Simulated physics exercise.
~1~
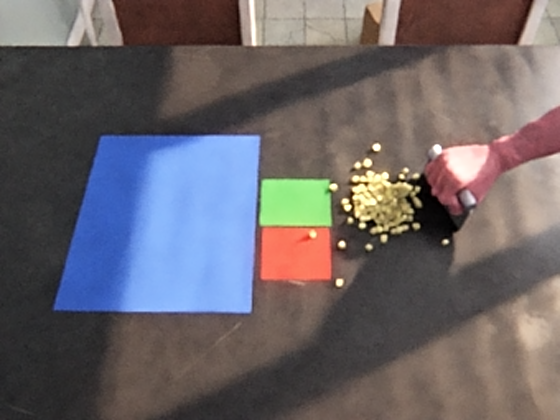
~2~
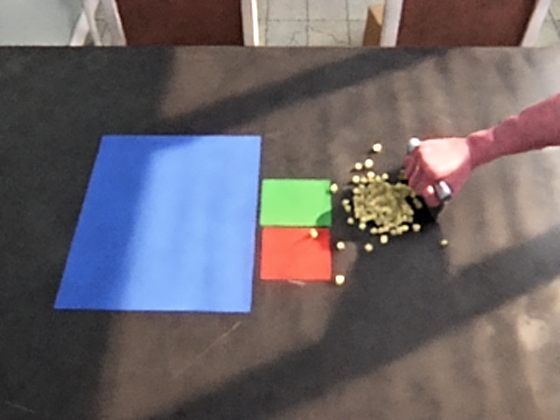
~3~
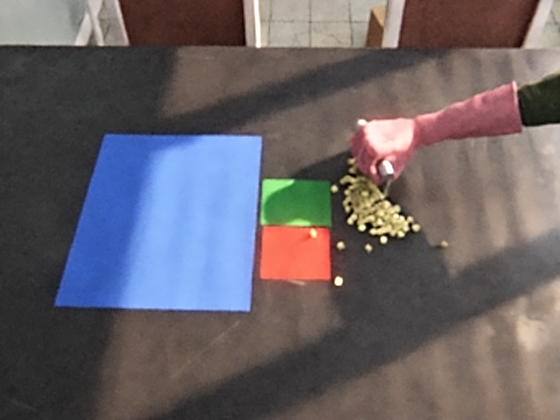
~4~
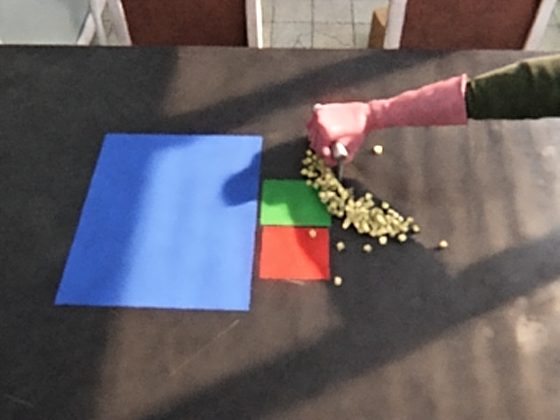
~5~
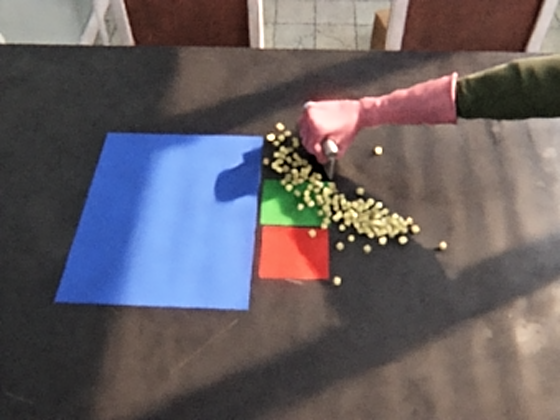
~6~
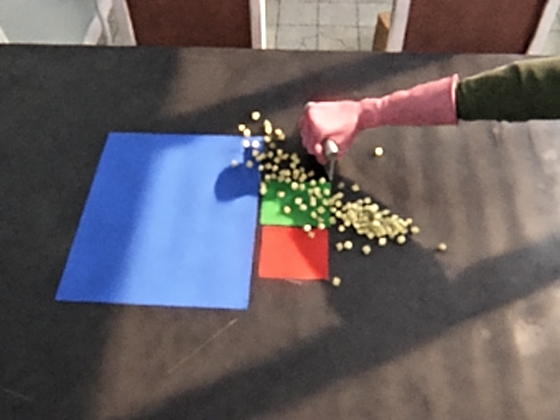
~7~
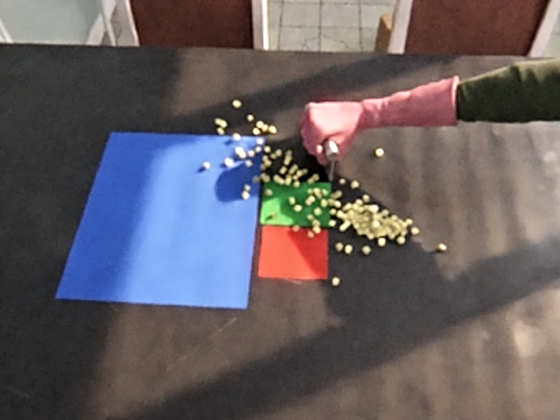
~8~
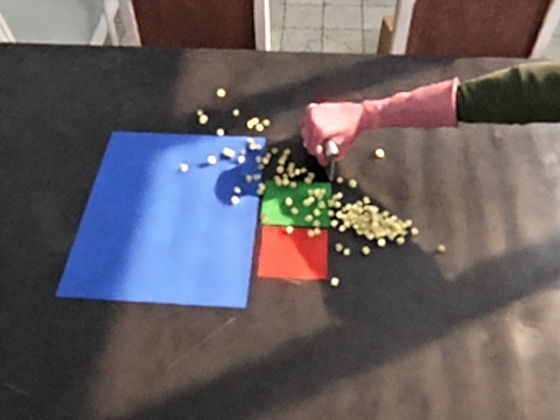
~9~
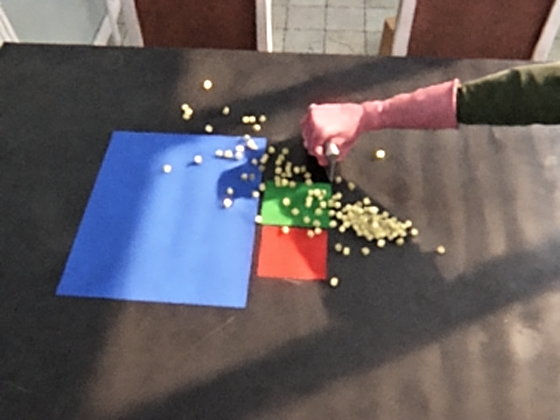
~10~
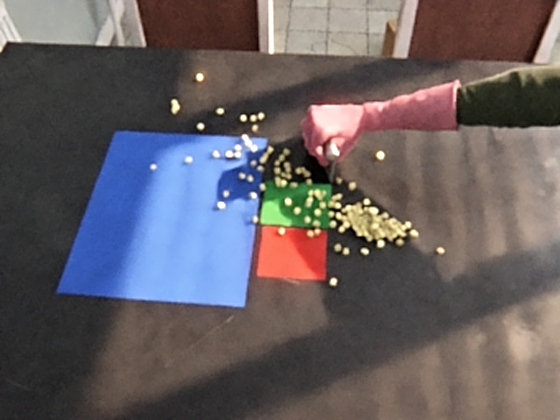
A pink-gloved hand pushed a scraper leftwards through a pile of small potato cubes and stopped, while loose cubes kept scattering left, a few onto the green and blue mats, with most ending up off the mats and none on the red.
